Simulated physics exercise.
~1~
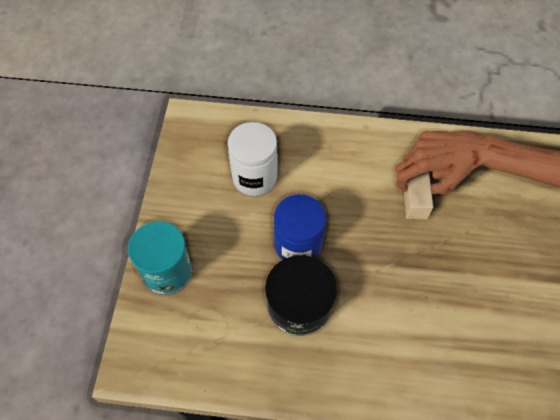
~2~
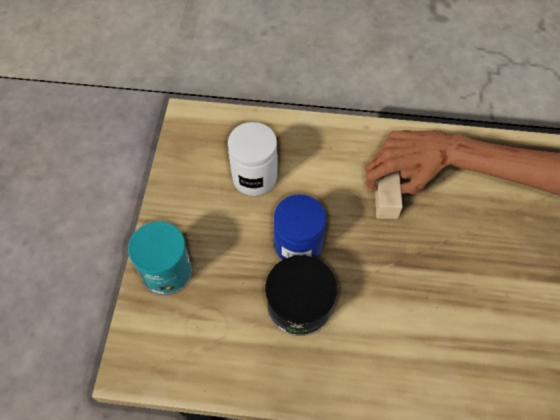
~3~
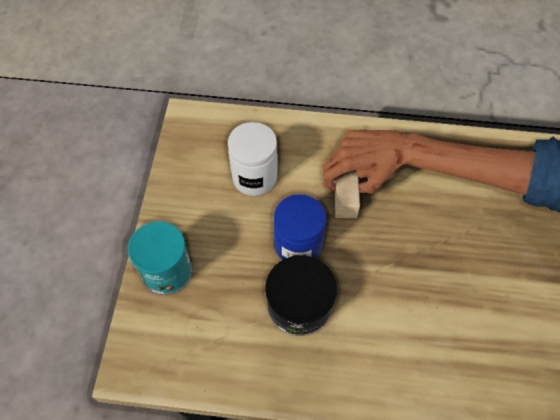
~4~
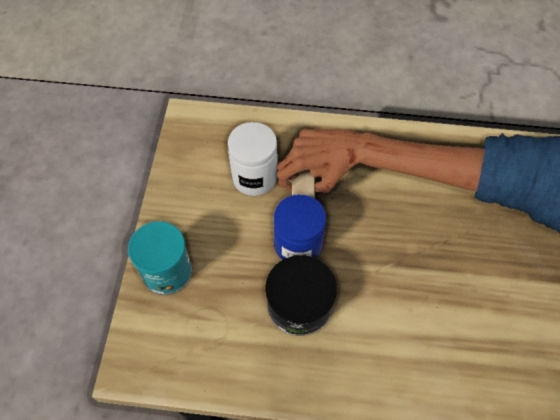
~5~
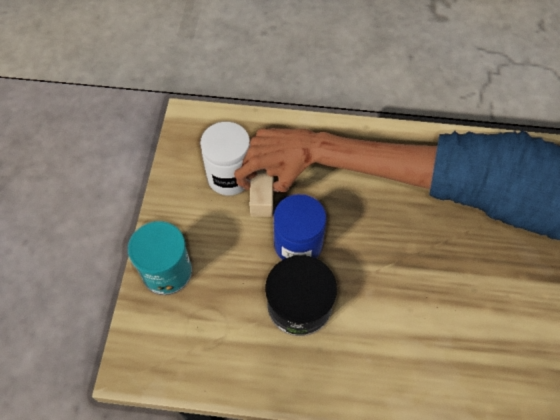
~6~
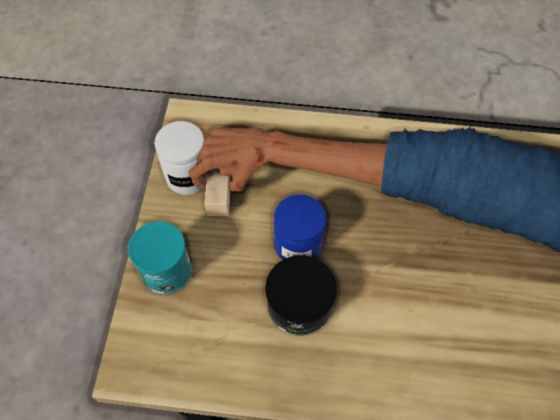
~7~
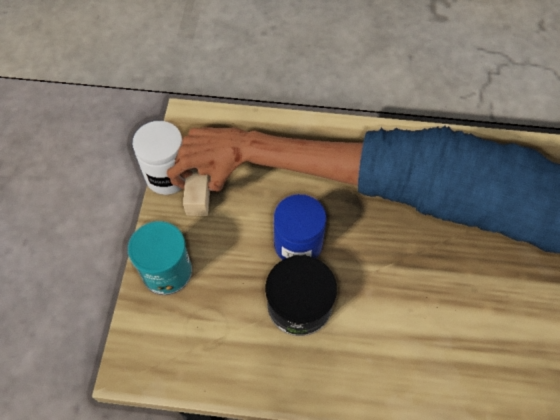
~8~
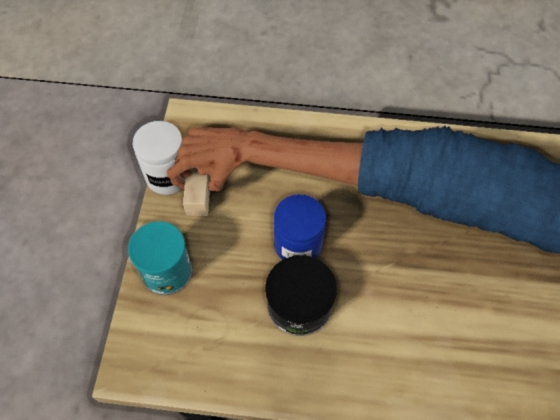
The clip opens on a wooden tabletop holding a white jar, a blue jar, a black tub and a turquoise tin, while a hand at the right grips a small wooden block. The hand slides the block steadily left, and a blue-sleeved arm follows it into view. The block passes just behind the blue jar without shifting it, and the hand and block then reach the white jar. The white jar slides left ahead of them, staying upright, toward the table's left edge. The hand stops, leaving the white jar standing near that edge behind the turquoise tin, with the other three containers unmoved.
